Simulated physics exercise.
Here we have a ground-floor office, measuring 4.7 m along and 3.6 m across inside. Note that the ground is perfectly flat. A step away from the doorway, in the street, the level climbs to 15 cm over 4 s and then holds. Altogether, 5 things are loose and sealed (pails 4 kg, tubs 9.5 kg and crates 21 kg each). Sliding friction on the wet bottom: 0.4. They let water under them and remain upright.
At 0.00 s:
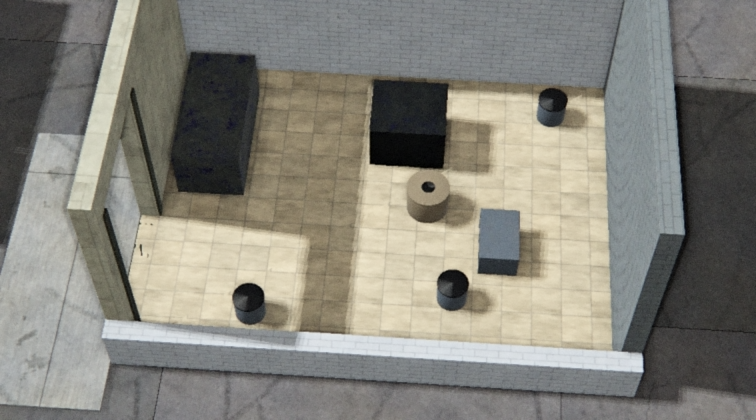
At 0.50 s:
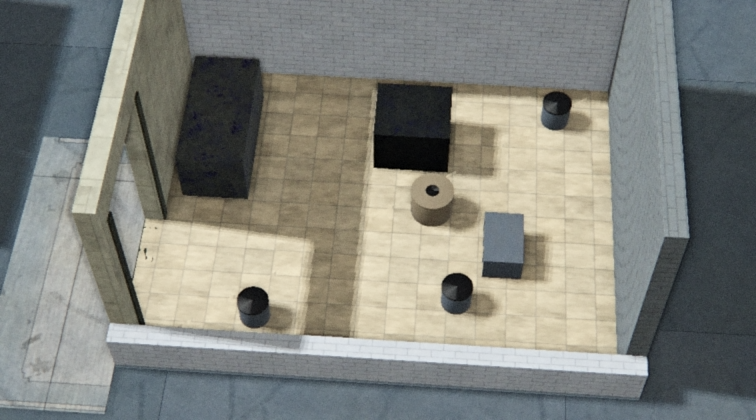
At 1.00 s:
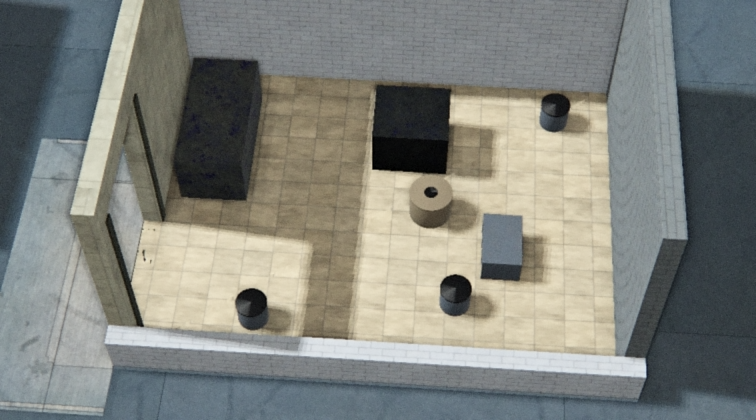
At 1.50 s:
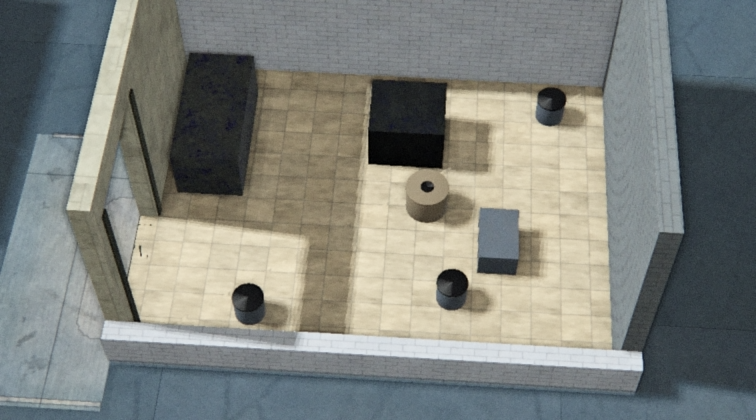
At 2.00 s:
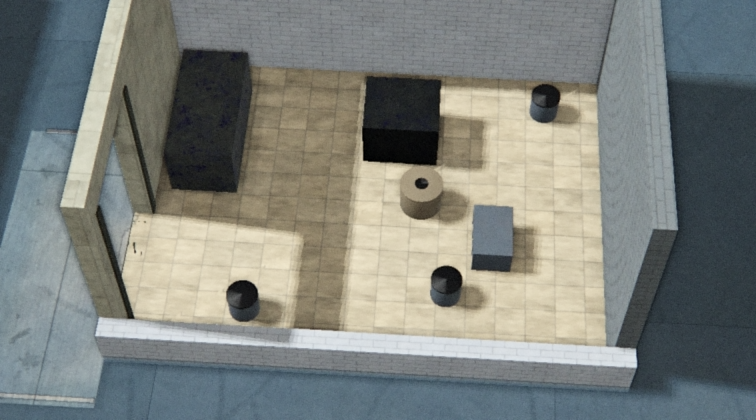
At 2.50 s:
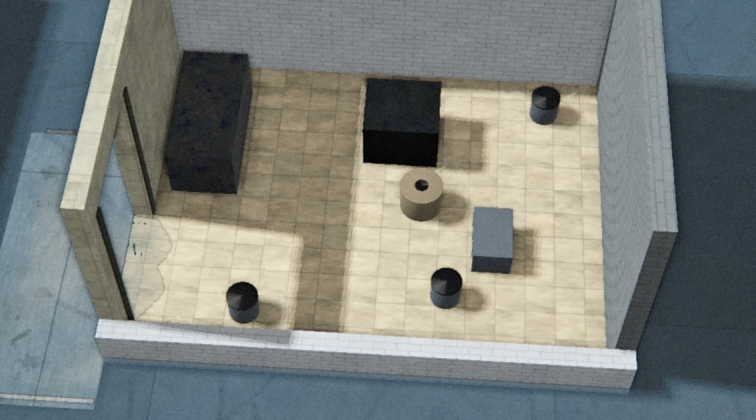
A roofless room with pale floor tiles and brick walls is seen from high above, with grey paved ground outside. A long black block stands at the left, a black cube near the back, a tan round object with a dark hole and a grey box right of centre, and three dark, domed cylinders around them. The objects stay put while the view shifts slightly, the outside ground turns bluer, and finally a faint wavy-edged patch appears by the left doorway.
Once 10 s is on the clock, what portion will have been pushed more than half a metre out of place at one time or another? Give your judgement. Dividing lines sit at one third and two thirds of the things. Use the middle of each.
The fraction is neither low nor high.
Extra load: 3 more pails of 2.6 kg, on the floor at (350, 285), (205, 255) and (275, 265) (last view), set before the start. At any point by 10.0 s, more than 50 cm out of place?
Sequence: Above the line / above the line / above the line.
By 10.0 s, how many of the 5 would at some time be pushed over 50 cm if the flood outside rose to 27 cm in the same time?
Then the count would be 5.
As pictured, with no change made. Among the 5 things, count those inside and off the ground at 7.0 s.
1.
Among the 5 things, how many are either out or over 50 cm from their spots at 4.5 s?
Count: 0.
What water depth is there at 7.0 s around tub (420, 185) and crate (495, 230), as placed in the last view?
5 and 3 cm.
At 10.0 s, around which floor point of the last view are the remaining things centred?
Around (534, 227).
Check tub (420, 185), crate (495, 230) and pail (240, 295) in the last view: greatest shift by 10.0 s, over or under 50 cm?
Same order as the question: Greater, smaller, greater.
After 3.5 s 0 of 5 are over 50 cm from their spots; 0 afloat.
After 4.5 s 0 of 5 are over 50 cm from their spots; 0 afloat.
After 7.0 s 2 of 5 are over 50 cm from their spots; 1 afloat.
After 10.0 s 3 of 5 are over 50 cm from their spots, and 3 have been at some point; 2 afloat.
